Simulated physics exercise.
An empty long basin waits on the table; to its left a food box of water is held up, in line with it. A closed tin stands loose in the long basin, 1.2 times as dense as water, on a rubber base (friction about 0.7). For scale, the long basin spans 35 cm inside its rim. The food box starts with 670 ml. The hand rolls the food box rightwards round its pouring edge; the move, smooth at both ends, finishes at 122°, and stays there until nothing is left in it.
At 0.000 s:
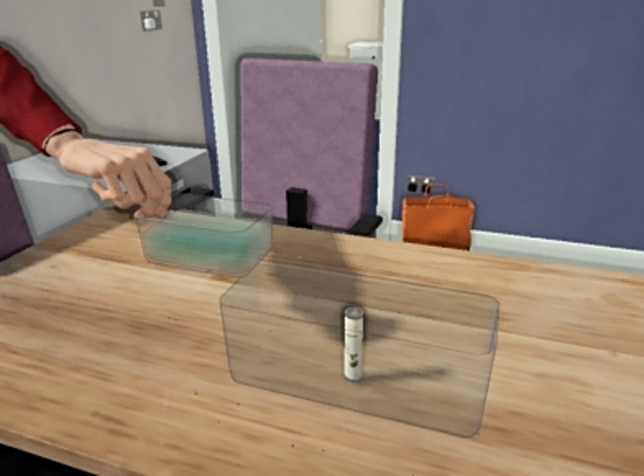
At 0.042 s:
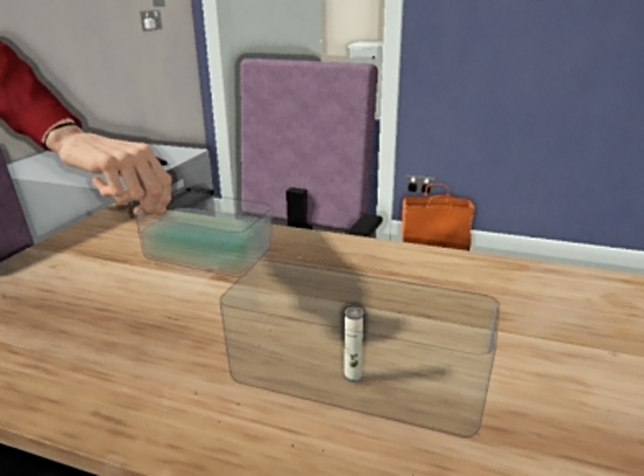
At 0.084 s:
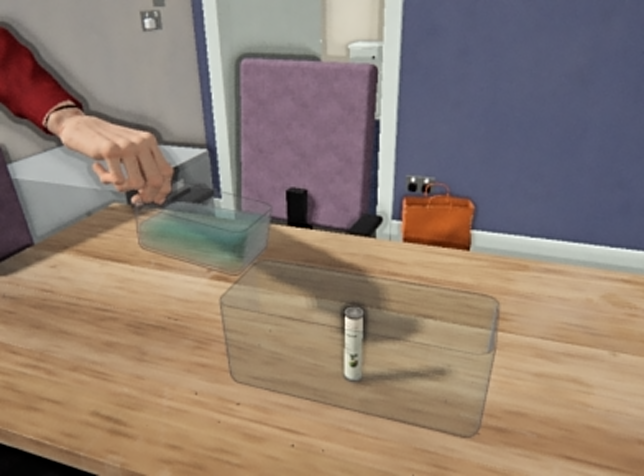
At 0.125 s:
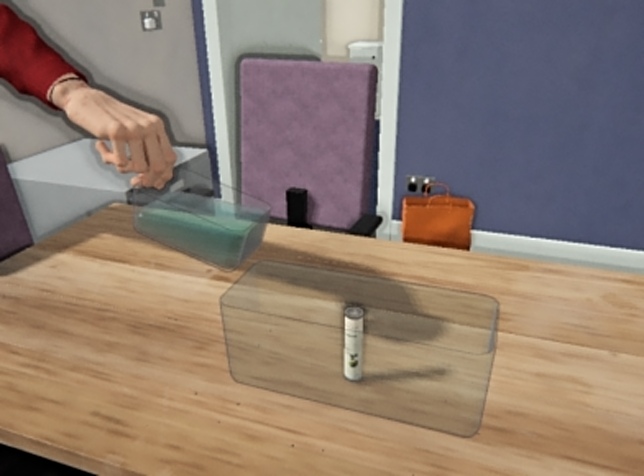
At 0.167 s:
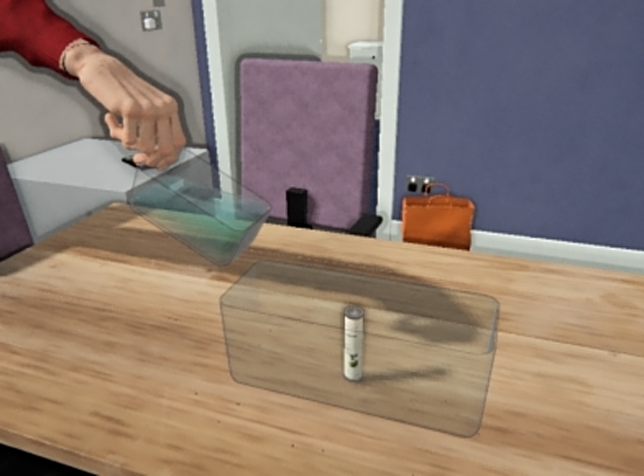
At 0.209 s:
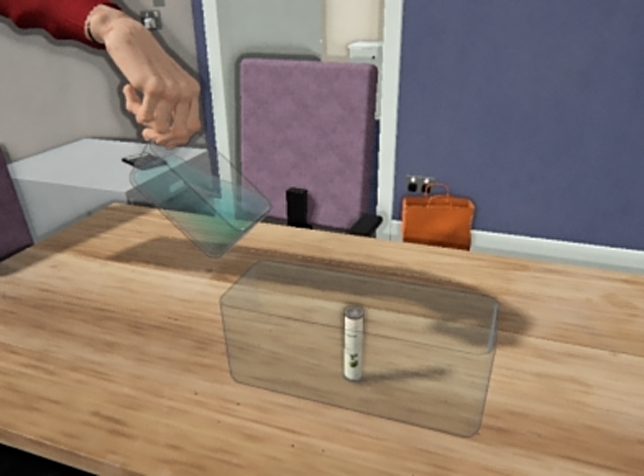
To begin with, a hand holds a clear box of bluish-green water level at the left, beside a long, transparent basin on a wooden table with a small pale tin standing inside. The hand then rolls the box rightwards, slowly at first, until it leans steeply, the water shifting inside towards its lower right side.
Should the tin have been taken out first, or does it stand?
The tin falls.
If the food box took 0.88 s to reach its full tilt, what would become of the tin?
The tin goes over.
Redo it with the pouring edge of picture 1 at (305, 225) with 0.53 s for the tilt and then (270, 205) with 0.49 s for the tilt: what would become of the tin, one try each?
First it remains upright; then it remains upright.
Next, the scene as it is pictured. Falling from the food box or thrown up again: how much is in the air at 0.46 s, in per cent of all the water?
About 64 per cent.
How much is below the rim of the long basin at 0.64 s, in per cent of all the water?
About 94 per cent.
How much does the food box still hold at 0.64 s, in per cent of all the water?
About 0 per cent.
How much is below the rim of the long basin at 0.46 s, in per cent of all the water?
Some 16 per cent.
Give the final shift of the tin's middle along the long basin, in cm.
About 7.5 cm.
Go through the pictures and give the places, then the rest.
It leans 0°; its right rim is at (259, 220); the water meets the walls at (161, 219) and (261, 233); the long basin's rim runs from (239, 281) to (497, 326); the tin's top is at (354, 316), in the first frame.
It leans 2°; its right rim is at (259, 220); the water meets the walls at (161, 217) and (260, 231), in the second frame.
It leans 7°; its right rim is at (259, 220); the water meets the walls at (158, 211) and (259, 226), in the third frame.
It leans 16°; its right rim is at (259, 221); the water meets the walls at (156, 201) and (259, 220), in the fourth frame.
It leans 28°; its right rim is at (258, 221); the water meets the walls at (153, 183) and (260, 214), in the fifth frame.
It leans 41°; its right rim is at (258, 220); the water meets the walls at (153, 161) and (251, 203); 3 per cent is over the edge, in the sixth frame.
Then, 0.46 s in, the tilt is 116° and 20 per cent is still to pour; the tin stands where it began.
Then, 0.64 s in, the tilt is 122° and 0 per cent is still to pour; the tin leans 38°.
Then, 0.82 s in, the tilt is 122° and 0 per cent is still to pour; the tin lies on its side.
Then, 1.03 s in, the tilt is 122° and 0 per cent is still to pour; the tin lies on its side.
Finally, the tin lies on its side.
